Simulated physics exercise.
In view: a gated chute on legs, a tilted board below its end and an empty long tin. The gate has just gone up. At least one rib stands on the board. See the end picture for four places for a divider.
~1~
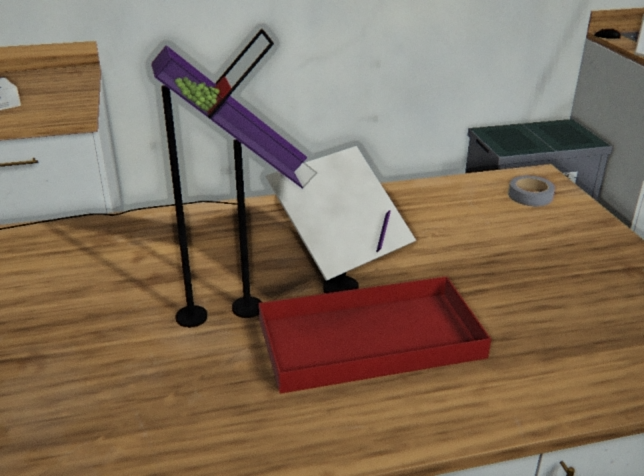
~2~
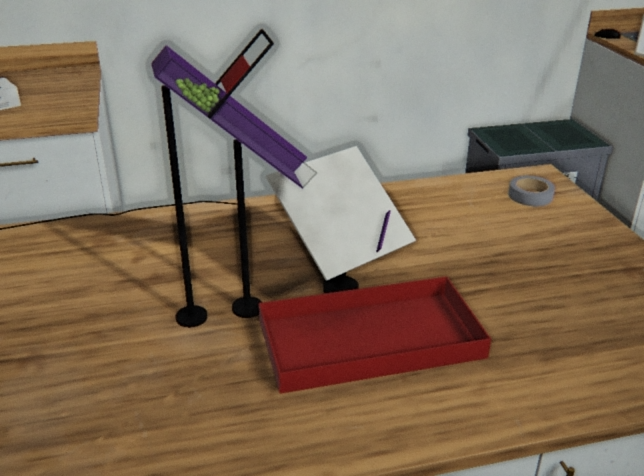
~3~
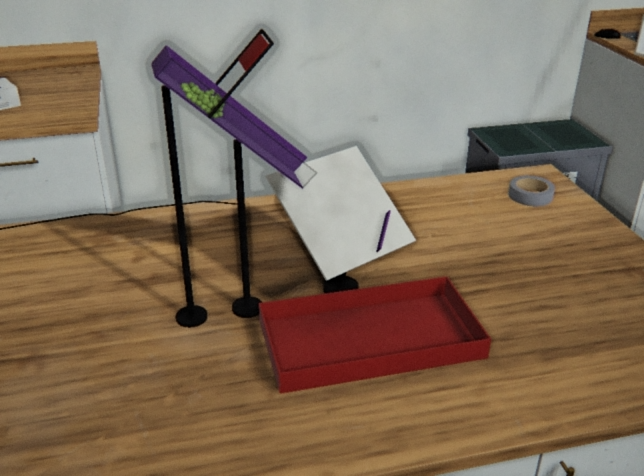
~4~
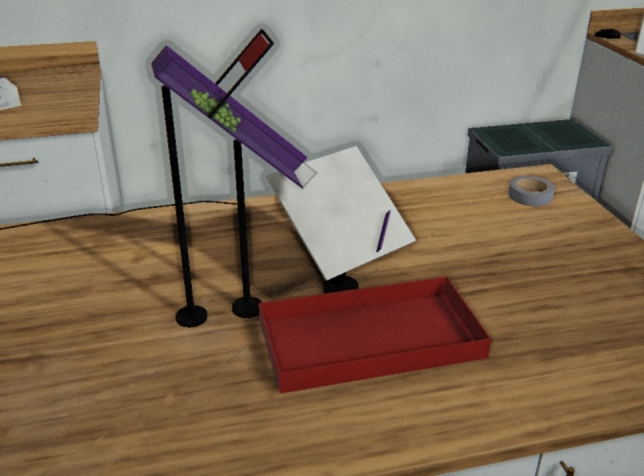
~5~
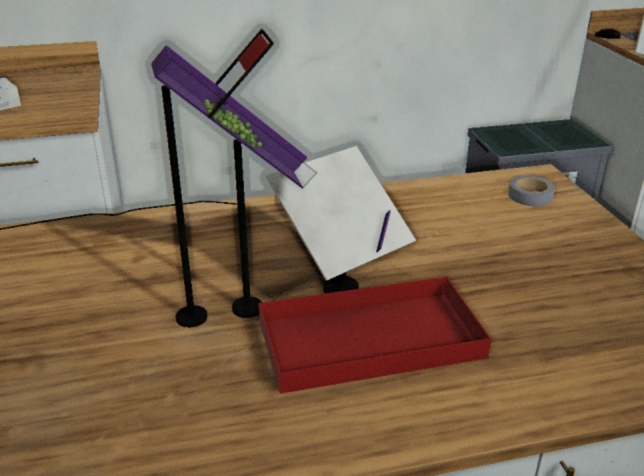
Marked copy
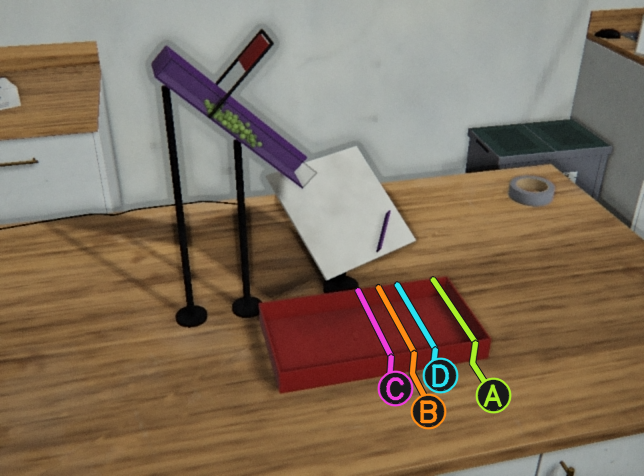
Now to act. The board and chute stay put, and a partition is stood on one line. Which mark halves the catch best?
It is B.
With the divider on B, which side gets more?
More lands on the left.
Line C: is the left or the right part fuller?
More lands on the right.
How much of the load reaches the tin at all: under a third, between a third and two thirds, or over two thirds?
Over two thirds.
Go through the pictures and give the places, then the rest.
The first picture shows load behind the gate near (200, 95), dried peas; lip of the chute near (298, 180), sloping fairly steeply.
The second picture shows middle of the board near (343, 208), tilted fairly steeply; middle of its low edge near (374, 259); of its high edge near (313, 160).
The third picture shows front corners of the tin near (280, 373) and (491, 339), empty; front of the load near (217, 111).
The fourth picture shows middle of the load near (218, 112); its front near (231, 123), close to a quarter of the way to the lip; rib from (390, 210) to (381, 248).
The fifth picture shows middle of the load near (228, 122); its front near (254, 137), close to half of the way to the lip.
On the marked copy, line A crosses the front rim at (475, 341); line B crosses the front rim at (413, 352); line C crosses the front rim at (390, 355); line D crosses the front rim at (434, 348).
Choosing A, of what is caught, all but a few on the left of the divider, only a few on the right.
Choosing B, of what is caught, close to two thirds on the left of the divider, close to a third on the right.
Choosing C, of what is caught, a small share on the left of the divider, all but a few on the right.
Choosing D, of what is caught, all but a few on the left of the divider, a small share on the right.
